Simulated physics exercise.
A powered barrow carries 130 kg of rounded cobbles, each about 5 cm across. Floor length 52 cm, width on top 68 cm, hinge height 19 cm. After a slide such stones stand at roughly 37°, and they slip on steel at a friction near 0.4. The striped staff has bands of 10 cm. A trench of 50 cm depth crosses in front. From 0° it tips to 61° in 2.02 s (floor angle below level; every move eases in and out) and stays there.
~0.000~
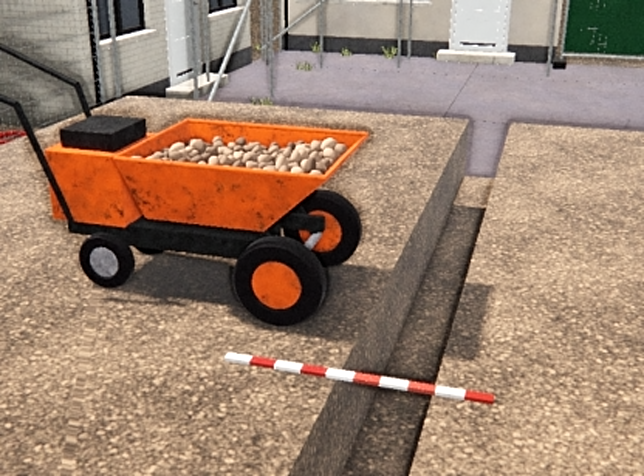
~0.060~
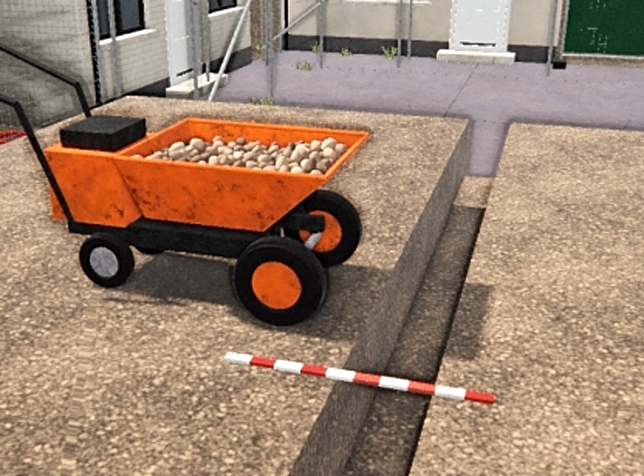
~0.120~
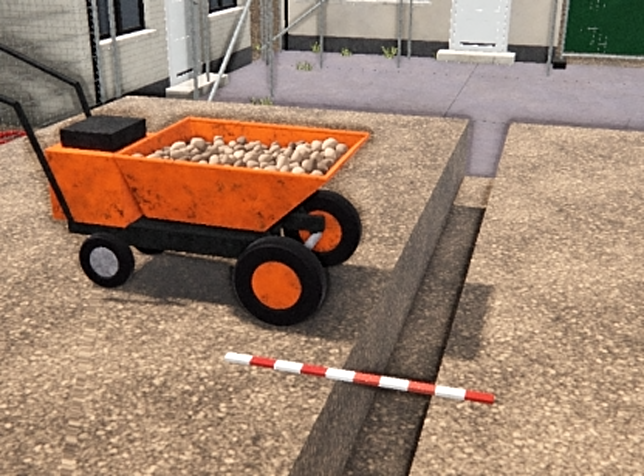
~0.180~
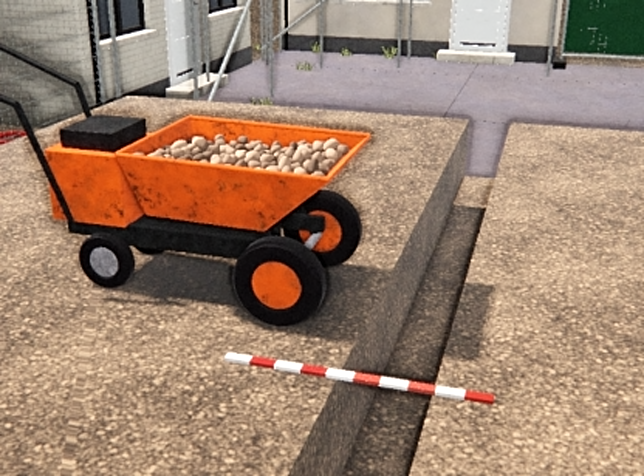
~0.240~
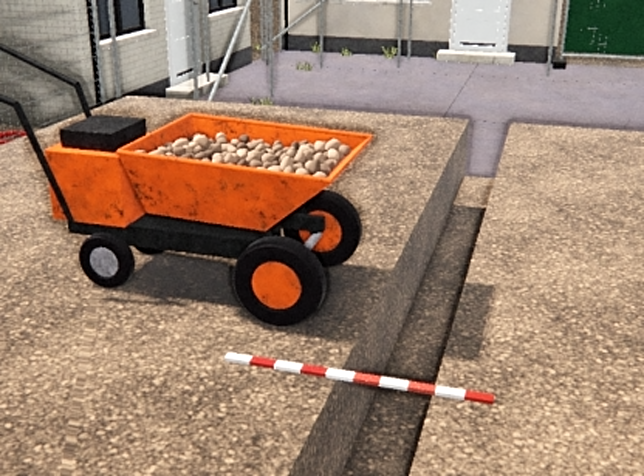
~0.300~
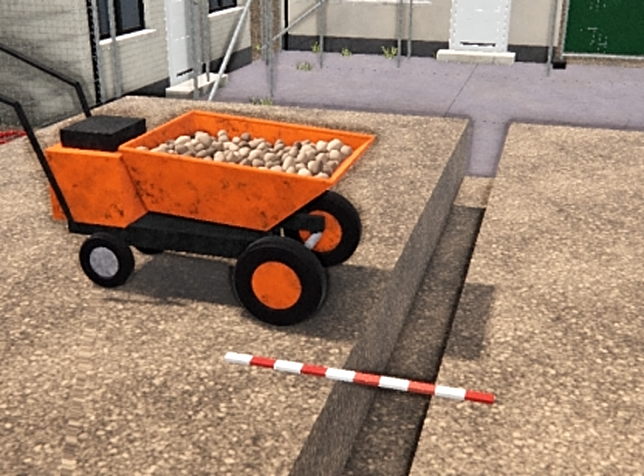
An orange powered barrow loaded with rounded cobbles standing beside a trench, its tray tilting very slightly as the stones shift a little.
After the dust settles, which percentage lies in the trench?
About 63 per cent.
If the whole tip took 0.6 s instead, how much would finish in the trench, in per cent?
It would be near 40 per cent.
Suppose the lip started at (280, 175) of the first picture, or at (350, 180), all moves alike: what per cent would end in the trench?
Near 100 per cent from the first place, 40 from the second.
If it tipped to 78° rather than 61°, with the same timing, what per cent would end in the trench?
In that case some 65 per cent.
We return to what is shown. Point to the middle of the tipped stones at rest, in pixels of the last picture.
Their middle is at about (435, 389).
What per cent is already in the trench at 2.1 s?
About 25 per cent by then.
After 1.5 s the floor is at 52°; 100 % in the tray; the foremost stones are at (414, 243).
After 2.1 s the floor is at 61°; 54 % in the tray, 25 % in the trench, 21 % past the trench; the foremost stones are at (536, 325).
After 2.5 s the floor is at 61°; 26 % in the tray, 38 % in the trench, 37 % past the trench; the foremost stones are at (620, 339).
After 4.4 s the floor is at 61°; 0 % in the tray, 63 % in the trench, 37 % past the trench; the foremost stones are past the picture's edge.
